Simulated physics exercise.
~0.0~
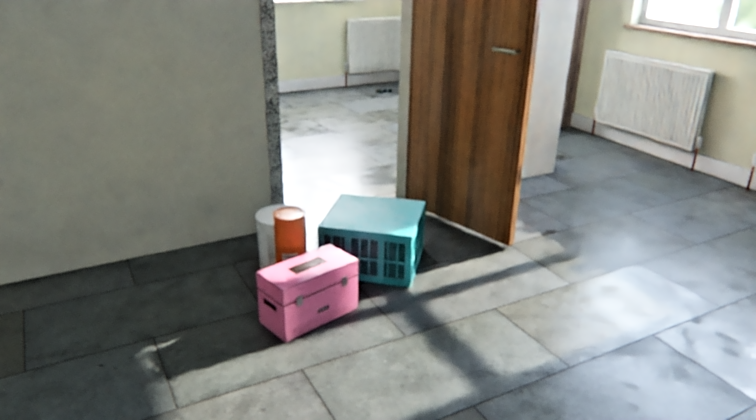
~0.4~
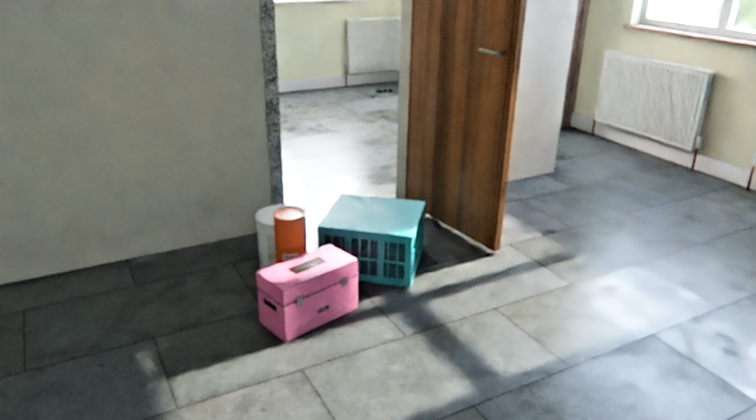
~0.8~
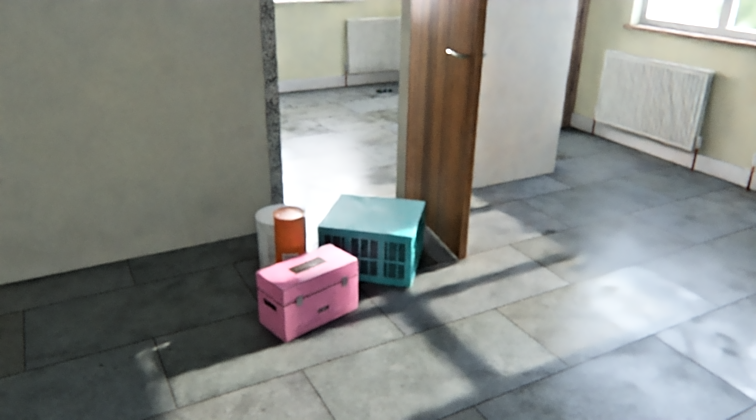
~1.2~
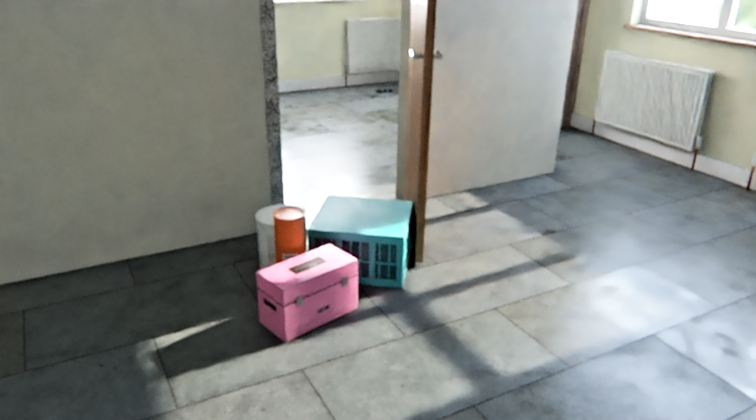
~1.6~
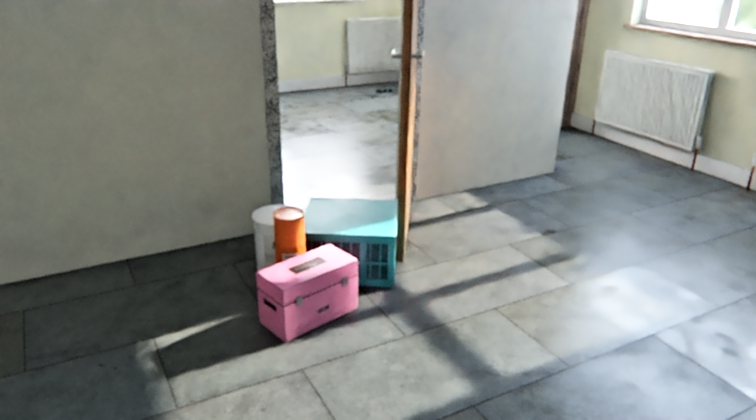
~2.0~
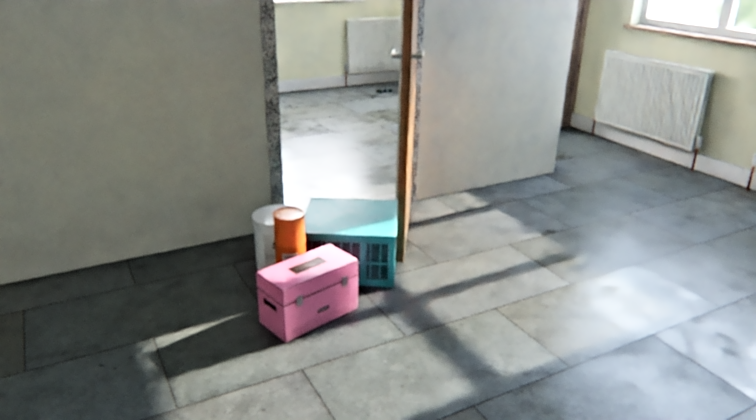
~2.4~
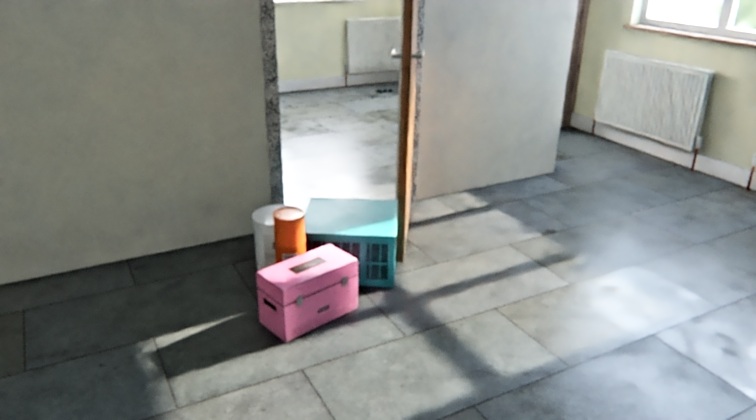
A brown wooden door swung toward the doorway until it met a turquoise crate, nudged it a little to the left against the things beside it, and then stopped, still partly open, with the pink toolbox sitting in front.
